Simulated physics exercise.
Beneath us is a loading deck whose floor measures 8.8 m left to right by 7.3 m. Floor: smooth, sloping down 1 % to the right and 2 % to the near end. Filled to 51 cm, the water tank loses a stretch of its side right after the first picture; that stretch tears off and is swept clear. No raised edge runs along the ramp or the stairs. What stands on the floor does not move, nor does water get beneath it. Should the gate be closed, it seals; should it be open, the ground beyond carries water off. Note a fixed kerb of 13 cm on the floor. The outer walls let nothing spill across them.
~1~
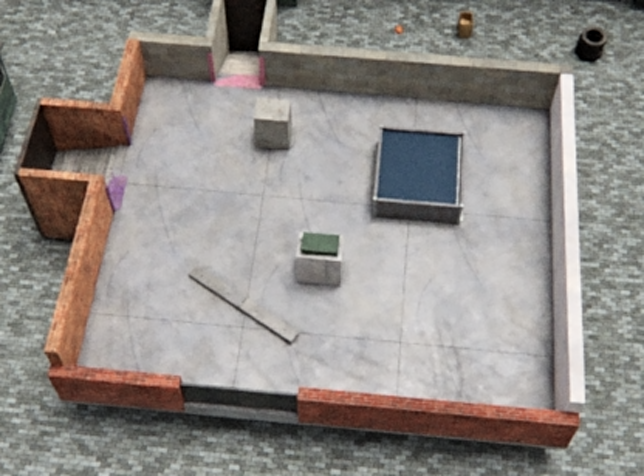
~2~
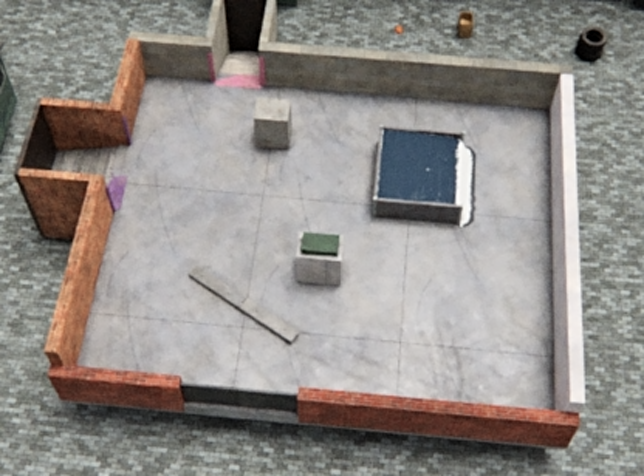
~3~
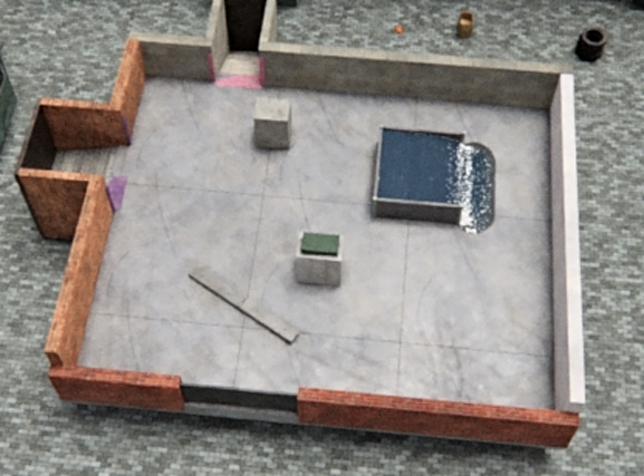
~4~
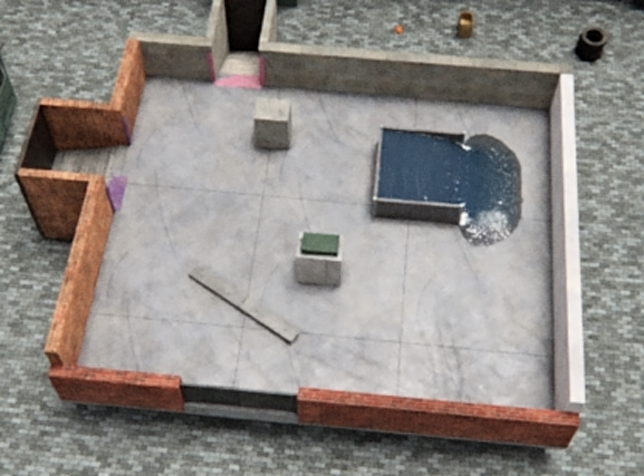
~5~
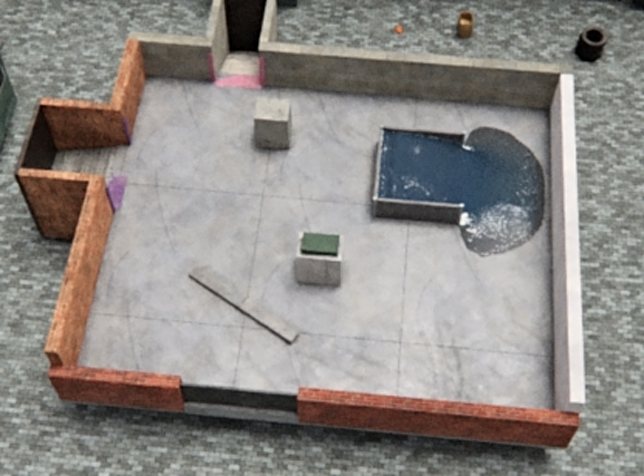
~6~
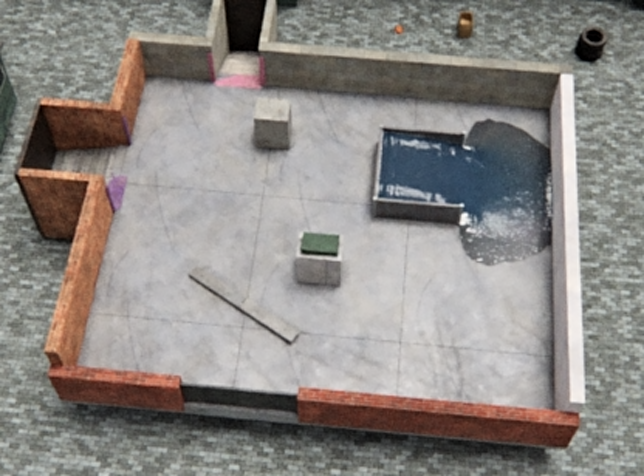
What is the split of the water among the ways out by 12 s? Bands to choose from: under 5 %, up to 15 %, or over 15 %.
Gate under 5 %, stair shaft (marked pink) not even 5 %, down ramp (marked purple) under 5 %.
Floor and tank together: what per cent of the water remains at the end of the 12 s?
Near 100 in a hundred is still there.
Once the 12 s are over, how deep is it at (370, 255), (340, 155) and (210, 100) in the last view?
2, 1 and 1 cm.
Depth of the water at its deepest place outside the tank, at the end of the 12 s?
Depth: Approx. 12 cm.
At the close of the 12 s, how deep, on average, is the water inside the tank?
I'd put the average depth near 2 cm.
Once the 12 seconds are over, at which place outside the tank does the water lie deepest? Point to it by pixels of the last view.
Spot: Approx. (555, 429).
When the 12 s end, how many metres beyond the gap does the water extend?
That comes to near 8.6 m out.
A moment later water covers 10 % of the floor and is deepest (35 cm) near (551, 203); gone so far, the gate 0 %, the stair shaft (marked pink) 0 %, the down ramp (marked purple) 0 %.
Soon after water covers 15 % of the floor and is deepest (34 cm) near (550, 112); gone so far, the gate 0 %, the stair shaft (marked pink) 0 %, the down ramp (marked purple) 0 %.
Next water covers 30 % of the floor and is deepest (24 cm) near (555, 429); gone so far, the gate 0 %, the stair shaft (marked pink) 0 %, the down ramp (marked purple) 0 %.
Later on water covers 50 % of the floor and is deepest (14 cm) near (555, 429); gone so far, the gate 0 %, the stair shaft (marked pink) 0 %, the down ramp (marked purple) 0 %.
At the end water covers 55 % of the floor and is deepest (12 cm) near (555, 429); gone so far, the gate 0 %, the stair shaft (marked pink) 0 %, the down ramp (marked purple) 0 %.
